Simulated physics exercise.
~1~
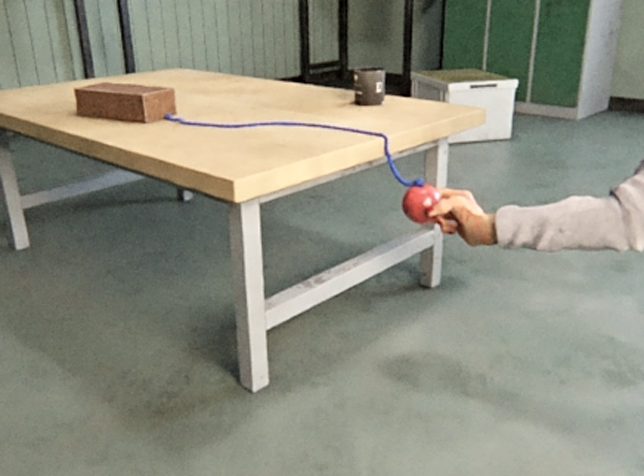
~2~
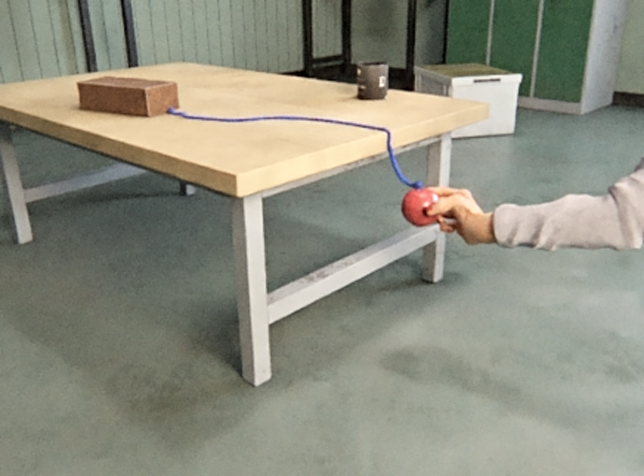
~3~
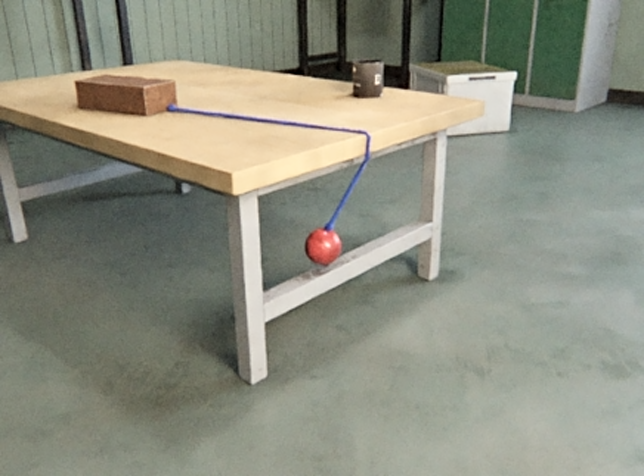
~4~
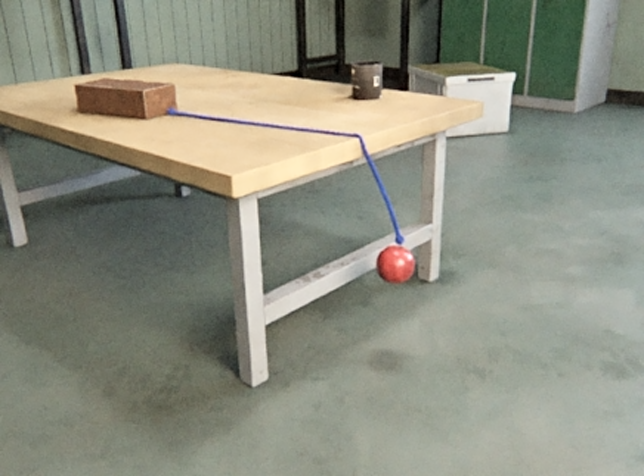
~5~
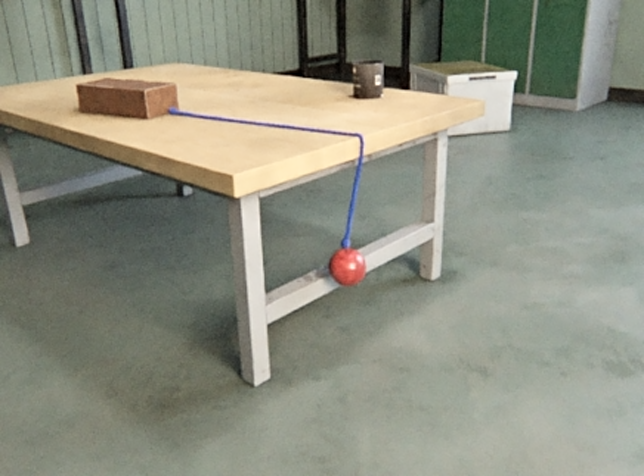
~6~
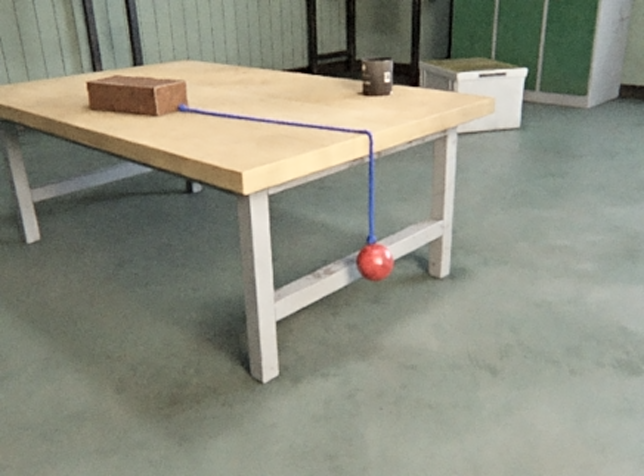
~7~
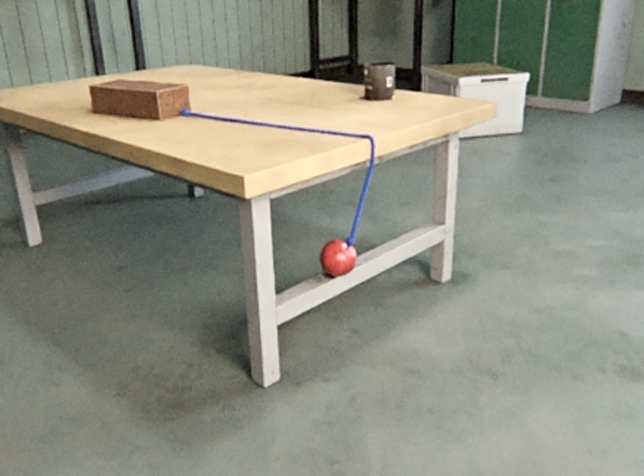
At a workbench, a hand releasing a red apple on a blue cord tied to a brick, the apple swinging below the edge.
